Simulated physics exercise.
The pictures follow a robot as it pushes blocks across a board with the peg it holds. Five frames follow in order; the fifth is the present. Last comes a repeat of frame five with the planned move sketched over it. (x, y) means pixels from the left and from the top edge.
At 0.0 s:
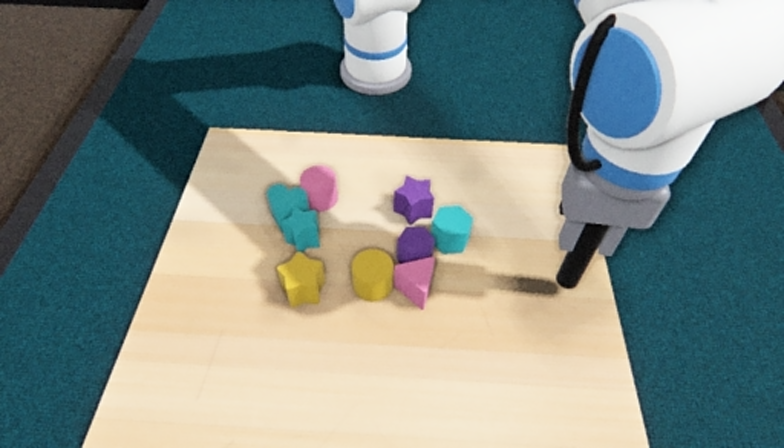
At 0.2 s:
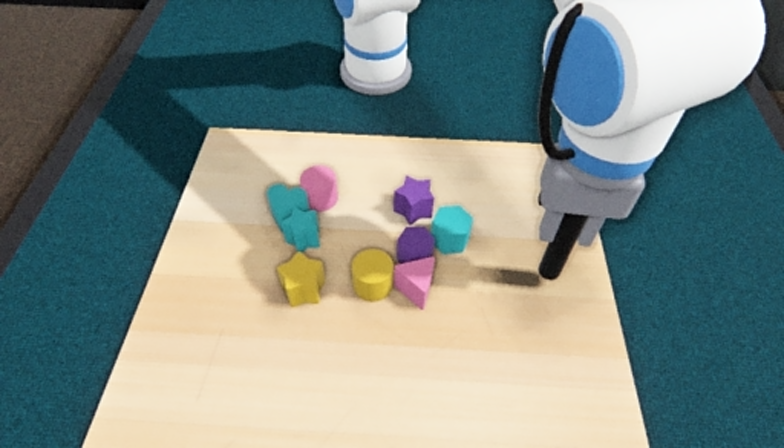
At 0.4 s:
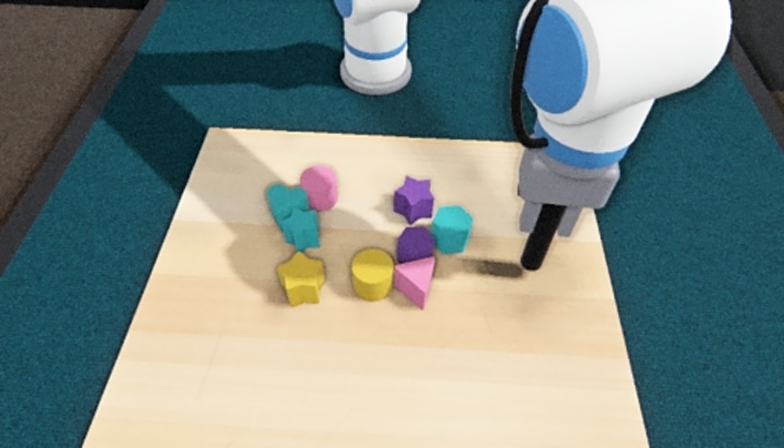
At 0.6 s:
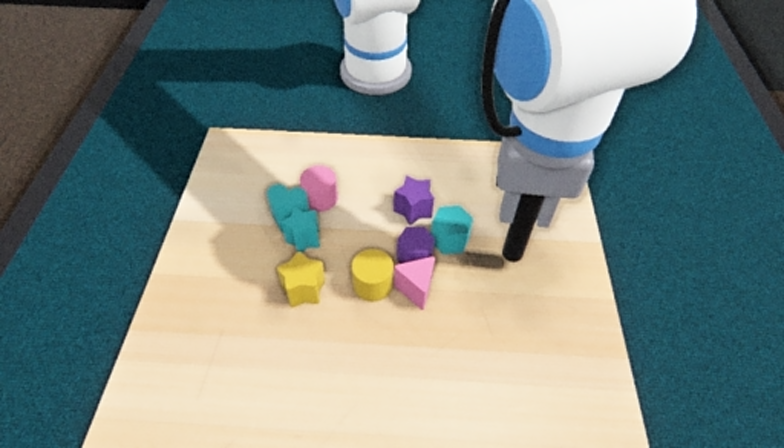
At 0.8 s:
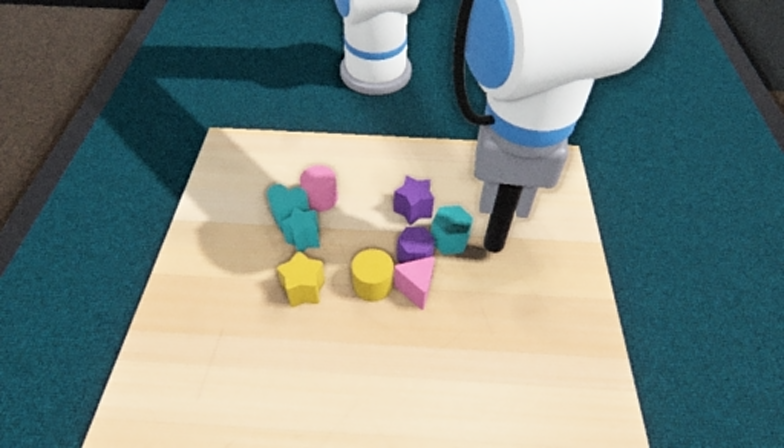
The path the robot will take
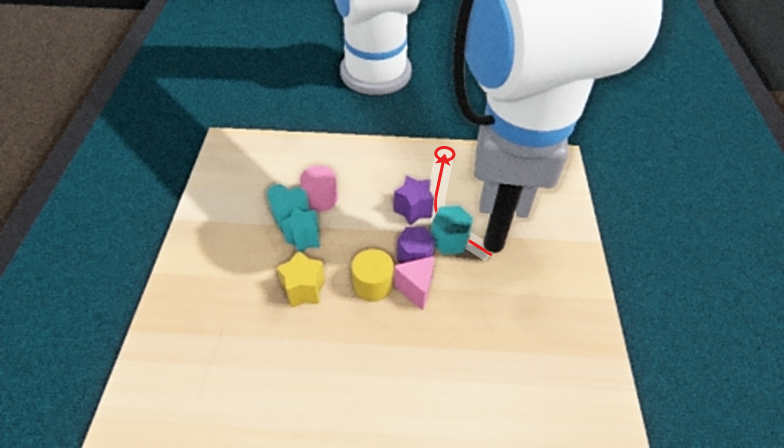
To begin with, a white and blue robot arm holds a black peg near the right side of a wooden board scattered with colourful blocks. The arm moves the peg steadily left and slightly away across the board, drawing close to the turquoise hexagon, while all the blocks stay still.
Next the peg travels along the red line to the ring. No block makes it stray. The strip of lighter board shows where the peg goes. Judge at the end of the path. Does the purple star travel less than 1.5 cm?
Yes, that is how it ends up.
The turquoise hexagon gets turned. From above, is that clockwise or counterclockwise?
From above, counter-clockwise.
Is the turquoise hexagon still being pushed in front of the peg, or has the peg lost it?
The block gets away.
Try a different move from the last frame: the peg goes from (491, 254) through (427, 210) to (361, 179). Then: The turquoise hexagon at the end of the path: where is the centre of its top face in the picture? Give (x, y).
Near (422, 212).
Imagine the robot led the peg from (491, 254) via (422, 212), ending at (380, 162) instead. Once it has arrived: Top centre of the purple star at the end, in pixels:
I'd place it at (370, 164), taking the centre of its top.
The drawn path runs from (491, 254) over (447, 226) and (438, 188) to (445, 154).
The first path, step by step. One third of the way, peg at (448, 216); purple star at (411, 186); turquoise hexagon at (422, 211), turned 45° anticlockwise.
Two thirds of the way, peg at (439, 179); purple star at (410, 186); turquoise hexagon at (420, 211), turned 50° anticlockwise.
At the end, peg at (446, 144); purple star at (410, 186); purple hexagon not moved; turquoise hexagon at (420, 211), turned 50° anticlockwise.
